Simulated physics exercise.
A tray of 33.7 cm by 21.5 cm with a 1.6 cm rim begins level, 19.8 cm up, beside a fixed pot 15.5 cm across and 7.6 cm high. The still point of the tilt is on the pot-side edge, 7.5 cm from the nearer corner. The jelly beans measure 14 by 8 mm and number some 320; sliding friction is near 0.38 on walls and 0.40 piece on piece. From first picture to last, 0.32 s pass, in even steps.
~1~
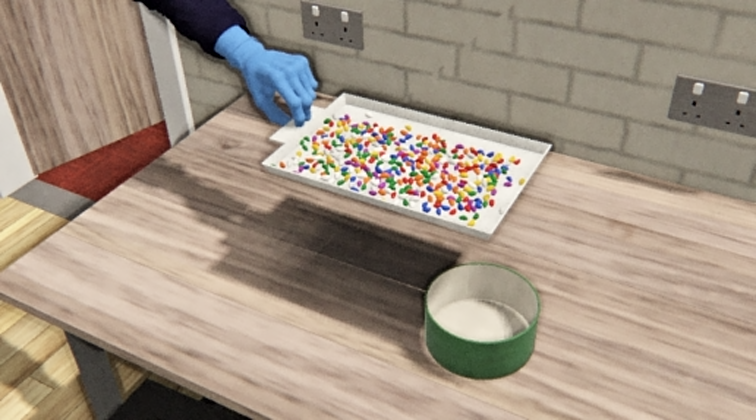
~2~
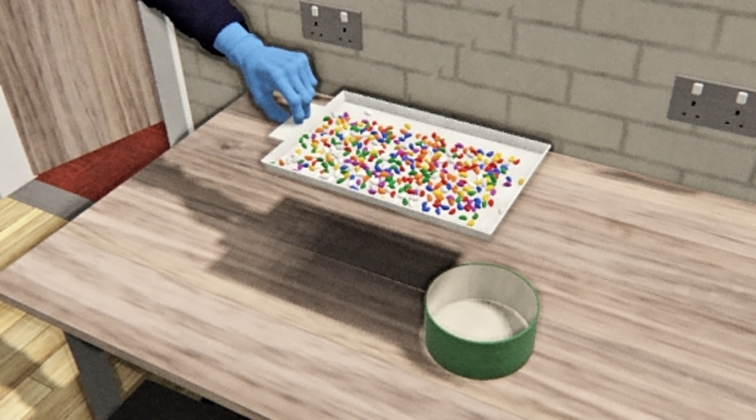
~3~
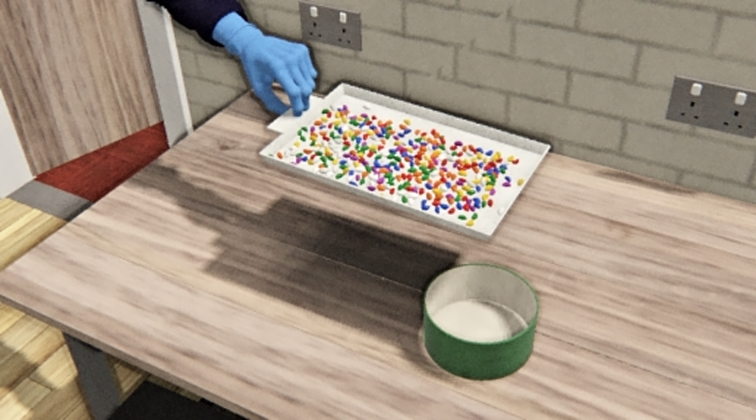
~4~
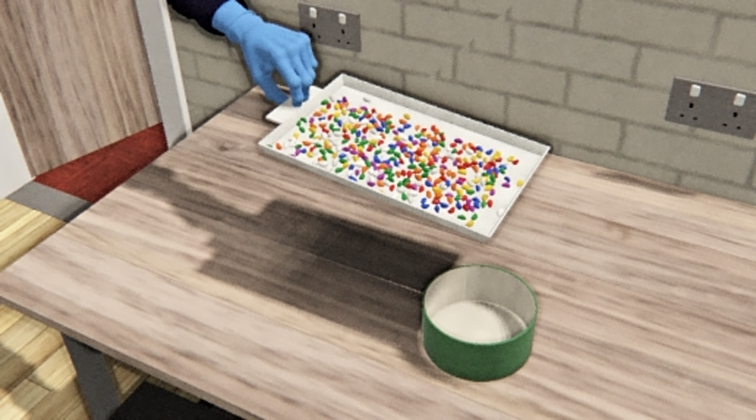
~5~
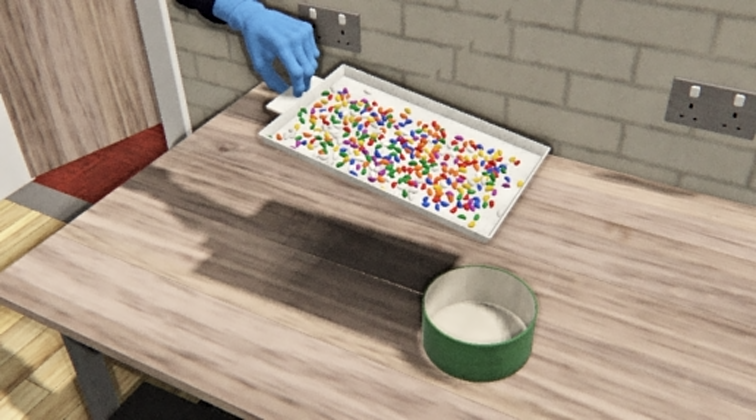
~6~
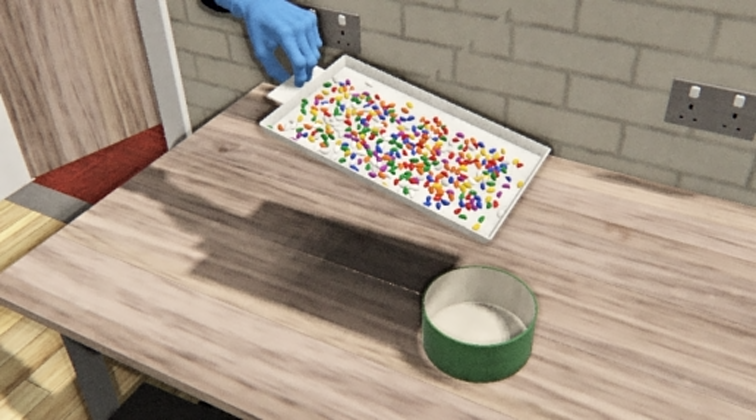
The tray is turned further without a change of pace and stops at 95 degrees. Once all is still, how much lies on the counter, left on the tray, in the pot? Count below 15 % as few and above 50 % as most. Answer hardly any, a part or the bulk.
On the counter: The bulk; left on the tray: Hardly any; in the pot: A part.
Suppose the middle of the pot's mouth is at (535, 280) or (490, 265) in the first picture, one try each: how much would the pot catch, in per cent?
About 65 and 25 per cent.
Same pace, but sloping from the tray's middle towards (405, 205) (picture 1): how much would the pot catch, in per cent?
Some 60 per cent.
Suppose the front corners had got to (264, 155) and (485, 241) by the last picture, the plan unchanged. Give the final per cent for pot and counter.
Pot 70, counter 30.
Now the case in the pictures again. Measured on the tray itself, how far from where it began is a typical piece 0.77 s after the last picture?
About 16 cm.
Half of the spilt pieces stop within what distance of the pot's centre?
Roughly 18 cm.
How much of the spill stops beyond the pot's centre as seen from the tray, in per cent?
Some 90 per cent.
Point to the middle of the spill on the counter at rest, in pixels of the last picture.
At about (571, 307).
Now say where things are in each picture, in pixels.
The first frame shows tray tilt 0 degrees, front corners at (268, 162) and (488, 229); middle of the pieces at (400, 164); pot at (482, 300).
The second frame shows tray tilt 1 degrees, front corners at (268, 160) and (488, 229); middle of the pieces at (399, 163).
The third frame shows tray tilt 3 degrees, front corners at (266, 152) and (487, 230), lowest corner right front; middle of the pieces at (398, 159).
The fourth frame shows tray tilt 6 degrees, front corners at (265, 143) and (487, 232), lowest corner right front; middle of the pieces at (398, 155).
The fifth frame shows tray tilt 10 degrees, front corners at (265, 133) and (487, 233), lowest corner right front; middle of the pieces at (399, 150).
The sixth frame shows tray tilt 13 degrees, front corners at (266, 123) and (488, 234), lowest corner right front; middle of the pieces at (400, 146); pot at (480, 303).
Then, 0.77 s after the last picture, tilt 51 degrees; the tray holds 85 %, the pot 0 %.
Then, 1.29 s after the last picture, tilt 77 degrees; the tray holds 35 %, the pot 25 %.
Then, 1.87 s after the last picture, tilt 95 degrees; the tray holds 0 %, the pot 40 %.
In the end, counter 55 %, tray 0 %, pot 45 %.
